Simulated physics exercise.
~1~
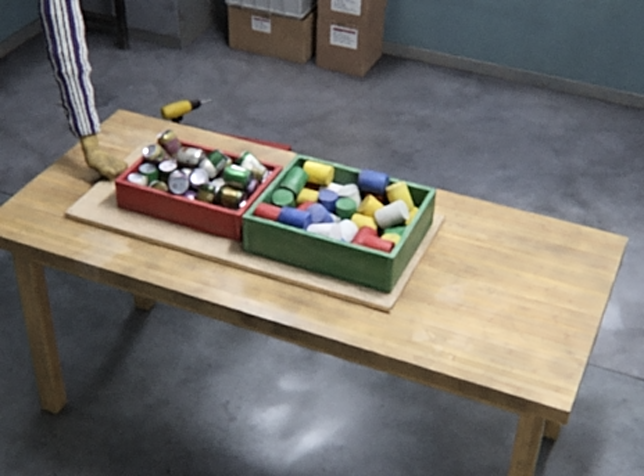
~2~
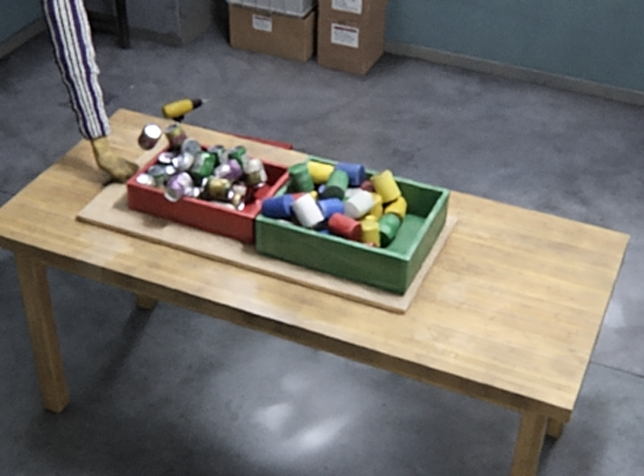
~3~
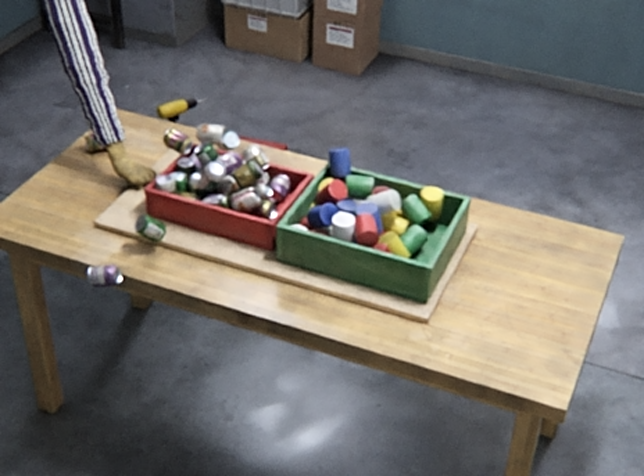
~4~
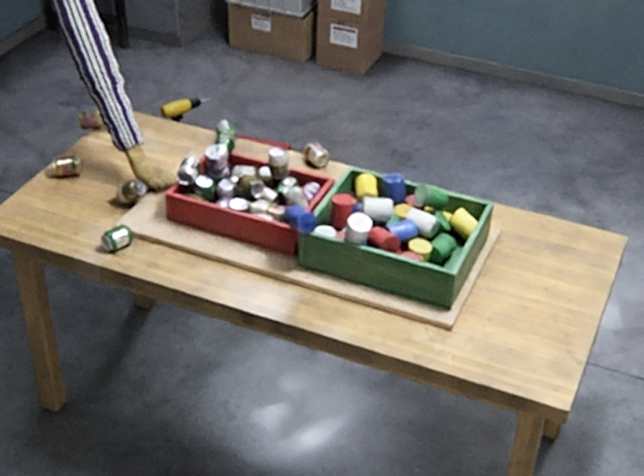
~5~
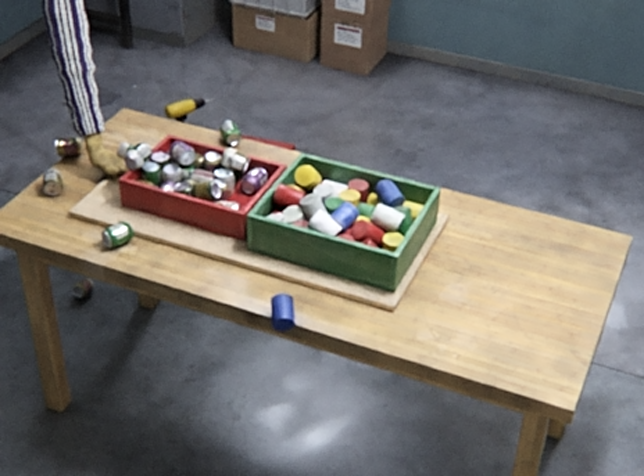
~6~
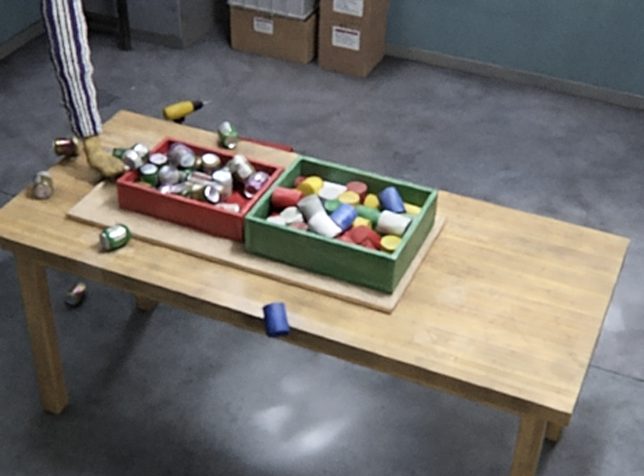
A hand slides a board holding two open boxes right and back, spilling several cans.
